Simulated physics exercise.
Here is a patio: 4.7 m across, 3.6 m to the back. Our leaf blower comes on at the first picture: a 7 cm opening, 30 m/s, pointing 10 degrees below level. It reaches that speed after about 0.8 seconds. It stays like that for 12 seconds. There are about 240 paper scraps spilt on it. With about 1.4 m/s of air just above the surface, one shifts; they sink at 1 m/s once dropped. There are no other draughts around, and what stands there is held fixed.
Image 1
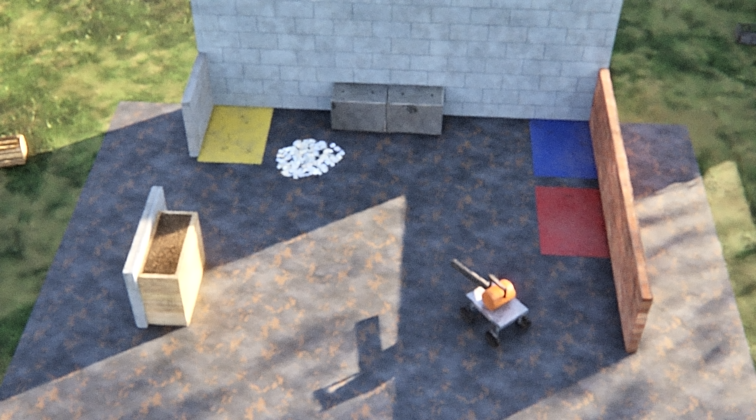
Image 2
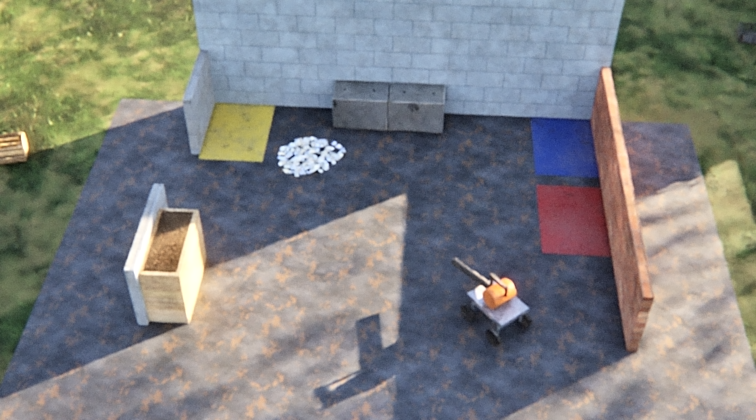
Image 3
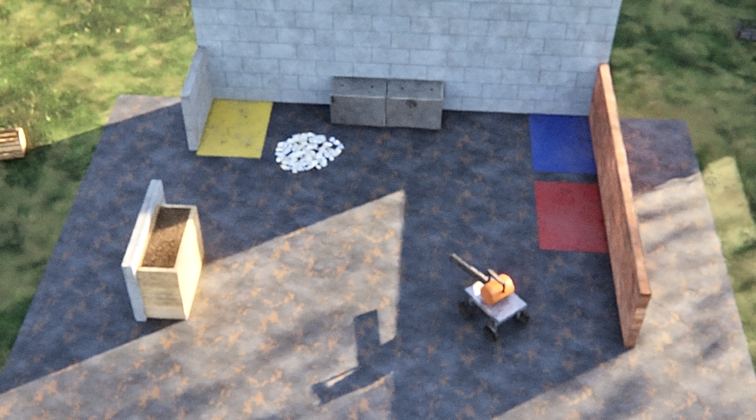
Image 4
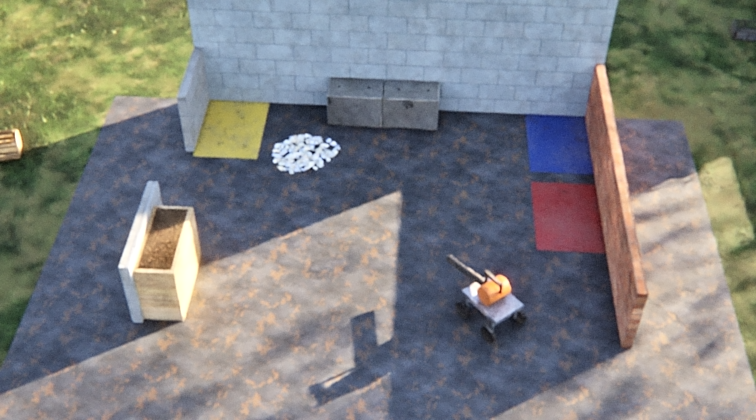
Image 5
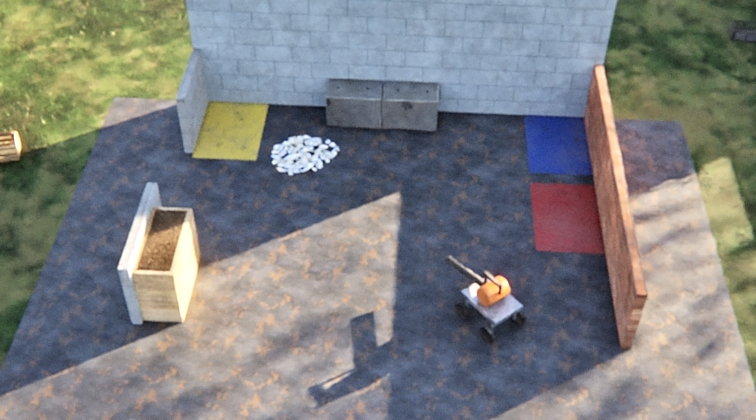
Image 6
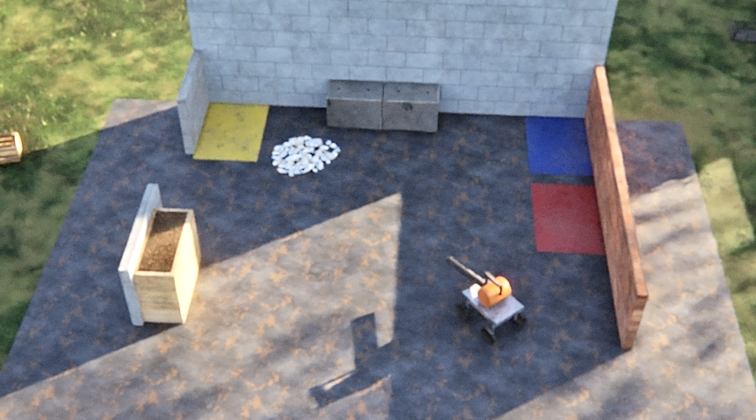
In this clip, an orange leaf blower on a small wheeled cart stands on a patio, its nozzle toward a pile of white scraps near a stone seat; the view shifts very slightly, but nothing on the patio visibly moves.
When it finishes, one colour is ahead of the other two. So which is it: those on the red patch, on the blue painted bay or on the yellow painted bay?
The yellow one.
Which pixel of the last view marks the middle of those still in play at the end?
Roughly at (213, 108).
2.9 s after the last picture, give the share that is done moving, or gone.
About 40 %.
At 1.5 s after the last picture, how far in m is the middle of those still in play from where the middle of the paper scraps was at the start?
The centre ends up some 1.4 m from the start.
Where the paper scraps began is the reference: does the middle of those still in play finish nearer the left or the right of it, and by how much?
Leftward, some 1.2 m.
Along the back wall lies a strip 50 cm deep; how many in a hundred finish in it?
90 per cent.
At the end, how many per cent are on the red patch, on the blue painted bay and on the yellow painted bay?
I'd estimate around 0 per cent at red, 0 per cent at blue and 100 per cent at yellow.
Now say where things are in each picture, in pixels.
In the first frame, the middle of the paper scraps is near (304, 159), none has stirred yet and the mouth of the leaf blower is at (453, 263).
In the second frame, the middle of the paper scraps is near (306, 156), none has stirred yet, the blue painted bay is centred on (564, 146), the yellow painted bay is centred on (238, 131) and the red patch is centred on (573, 220).
In the third frame, the middle of the paper scraps is near (304, 152), none has stirred yet, the top of a stone seat is at (387, 87) and the top of a planter is at (167, 237).
In the fourth frame, the middle of the paper scraps is near (300, 153) and none has stirred yet.
In the fifth frame, the middle of the paper scraps is near (299, 155) and none has stirred yet.
In the sixth frame, the middle of the paper scraps is near (300, 156) and none has stirred yet.
Then, 1.5 s after the last picture the count stands so, 0 % are on the blue painted bay, 90 % on the yellow painted bay and 0 % on the red patch; the middle of those still in play is near (230, 108).
Then, 2.9 s after the last picture the count stands so, 0 % are on the blue painted bay, 94 % on the yellow painted bay and 0 % on the red patch; the middle of those still in play is near (221, 107).
Then, 5.7 s after the last picture the count stands so, 0 % are on the blue painted bay, 96 % on the yellow painted bay and 0 % on the red patch; the middle of those still in play is near (216, 106).
Then, 11.1 s after the last picture, at the end, 0 % are on the blue painted bay, 96 % on the yellow painted bay and 0 % on the red patch; the middle of those still in play is near (213, 108).
